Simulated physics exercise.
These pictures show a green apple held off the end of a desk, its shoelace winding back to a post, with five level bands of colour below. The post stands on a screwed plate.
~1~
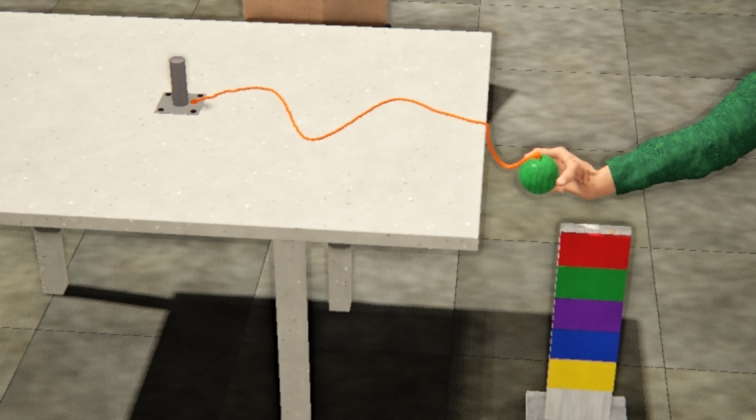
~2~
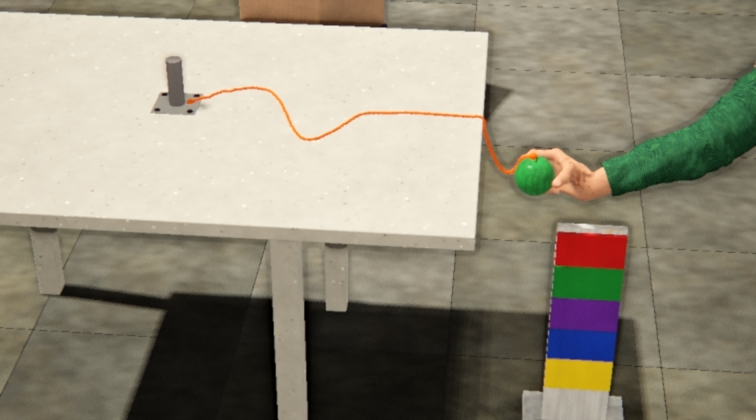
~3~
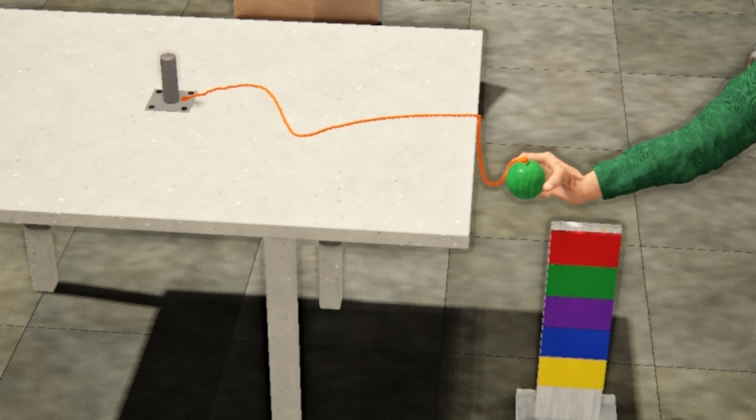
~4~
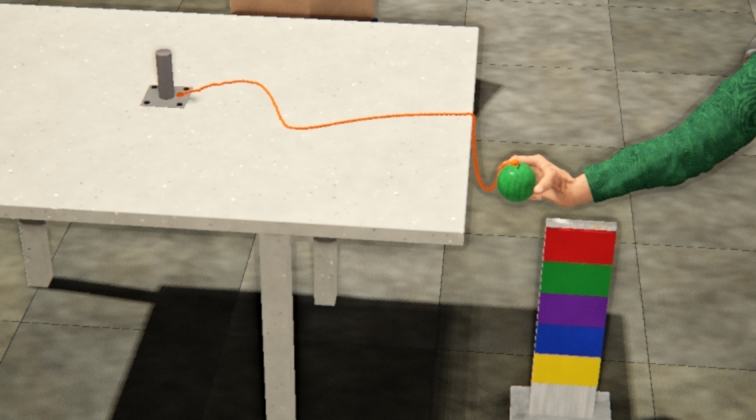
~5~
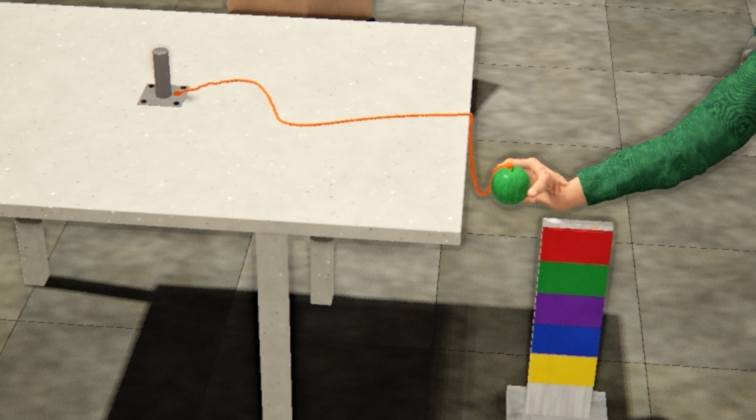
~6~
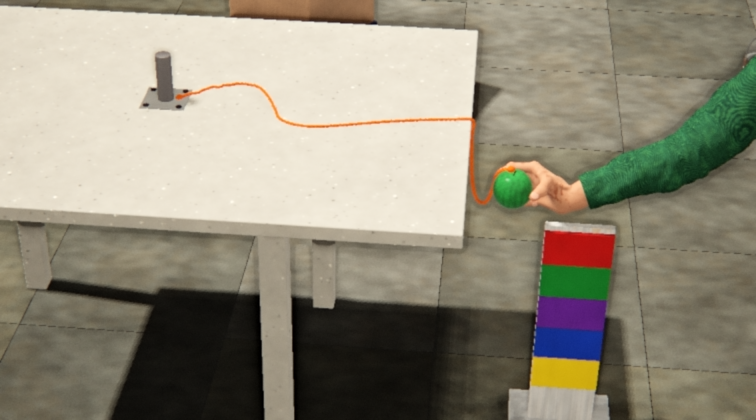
An orange string tied to a post on a table slid and straightened a little, sagging lower past the edge, while a hand held a green ball nearly still above a color-striped board.
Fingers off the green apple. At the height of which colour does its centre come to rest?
At blue.
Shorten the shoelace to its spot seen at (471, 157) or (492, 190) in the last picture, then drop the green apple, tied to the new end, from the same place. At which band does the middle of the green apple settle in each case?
Taking them in turn: Red; purple.
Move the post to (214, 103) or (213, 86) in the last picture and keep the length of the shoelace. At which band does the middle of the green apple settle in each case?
It would be yellow; yellow.
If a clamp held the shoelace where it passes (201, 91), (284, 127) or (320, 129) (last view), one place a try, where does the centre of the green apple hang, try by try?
Near (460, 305), (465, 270) and (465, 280).
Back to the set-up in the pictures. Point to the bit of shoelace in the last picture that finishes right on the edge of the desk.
At (407, 121), roughly.
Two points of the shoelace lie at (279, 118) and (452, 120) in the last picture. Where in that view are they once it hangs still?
The first at (339, 107), the second at (470, 155).
A little later, apple near (499, 336); level with blue.
Next, apple near (436, 302); level with blue.
Later still, apple near (473, 310); level with blue.
When it is over, apple near (459, 312); level with blue. Its centre hangs level with the blue band.
